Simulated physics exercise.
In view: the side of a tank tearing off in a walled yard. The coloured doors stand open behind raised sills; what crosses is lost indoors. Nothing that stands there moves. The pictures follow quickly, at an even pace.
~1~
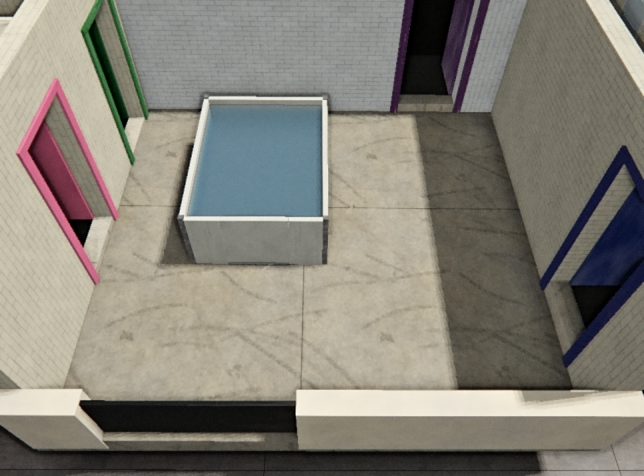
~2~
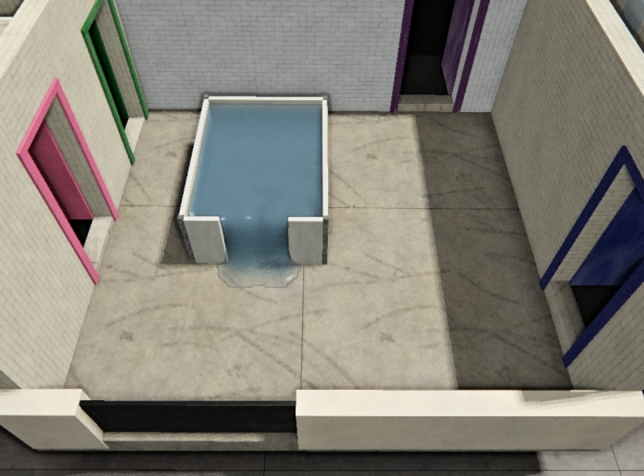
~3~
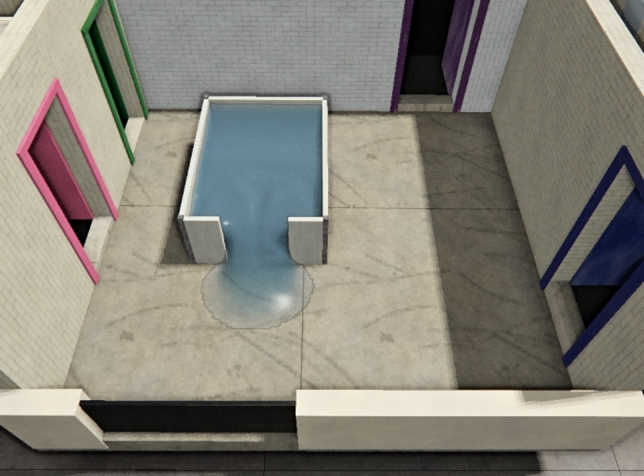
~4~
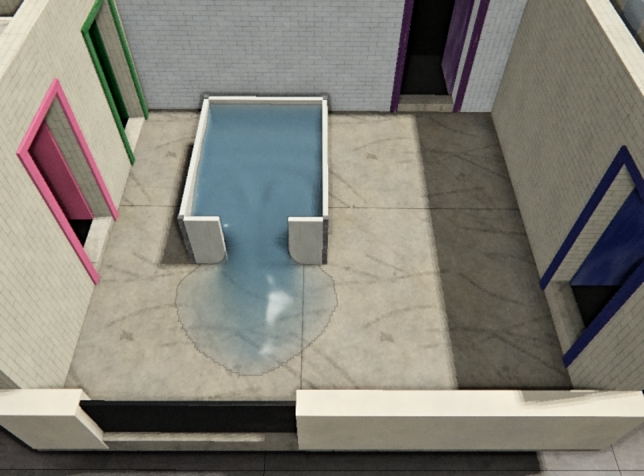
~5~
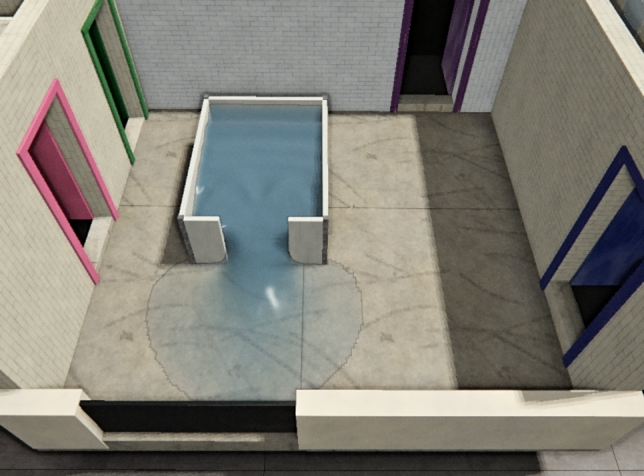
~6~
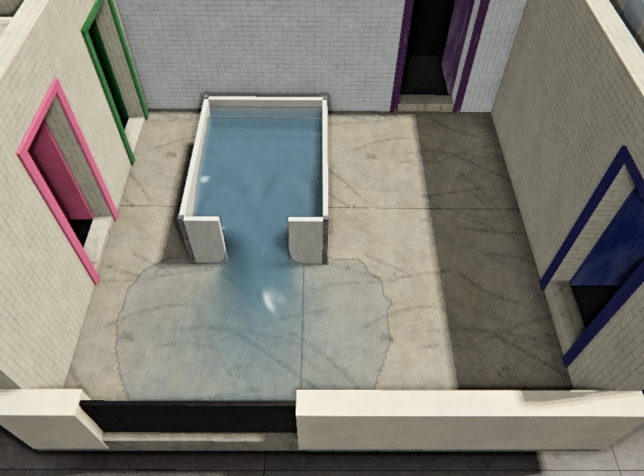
In a walled yard with pink, green, purple and blue doorways, an open tank of water sits still until part of its front side gives way, and water pours through the gap, spreading across the floor toward the near wall.
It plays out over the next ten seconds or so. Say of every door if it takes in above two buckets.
In the end: The green door floods; the purple door holds within the limit; the blue door holds within the limit; the pink door holds within the limit.
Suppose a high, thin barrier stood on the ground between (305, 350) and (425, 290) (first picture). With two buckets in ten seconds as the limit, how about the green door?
Then: The green one takes more.
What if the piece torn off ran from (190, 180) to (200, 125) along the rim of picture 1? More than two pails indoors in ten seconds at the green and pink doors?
One by one: The green door is over, the pink door is over.
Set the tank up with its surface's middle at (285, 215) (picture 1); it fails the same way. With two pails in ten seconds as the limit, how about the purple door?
One by one: Purple keeps below it.
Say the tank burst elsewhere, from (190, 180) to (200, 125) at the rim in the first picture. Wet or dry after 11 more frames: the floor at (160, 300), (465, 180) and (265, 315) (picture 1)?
In turn: Wet, not flooded, dry.
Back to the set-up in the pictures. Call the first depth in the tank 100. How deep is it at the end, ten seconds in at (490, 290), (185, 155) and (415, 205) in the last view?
Roughly 10, 12 and 12 per cent, in turn.
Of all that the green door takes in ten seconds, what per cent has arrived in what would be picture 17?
About 0 per cent.
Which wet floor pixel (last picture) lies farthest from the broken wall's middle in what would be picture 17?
I would point to (570, 418).
A moment on, water covers 30 % of the floor; the green door not reached, the purple door not reached, the blue door not reached, the pink door not reached.
Next, water covers 35 % of the floor; the green door not reached, the purple door not reached, the blue door wet at the sill, nothing in, the pink door wet at the sill, nothing in.
Then, water covers 65 % of the floor; the green door wet at the sill, nothing in, the purple door not reached, the blue door under two buckets in, the pink door wet at the sill, nothing in.
Later, water covers 95 % of the floor; the green door over two buckets in, the purple door wet at the sill, nothing in, the blue door under two buckets in, the pink door wet at the sill, nothing in.
In the end, water covers 95 % of the floor; the green door over two buckets in, the purple door wet at the sill, nothing in, the blue door under two buckets in, the pink door wet at the sill, nothing in.
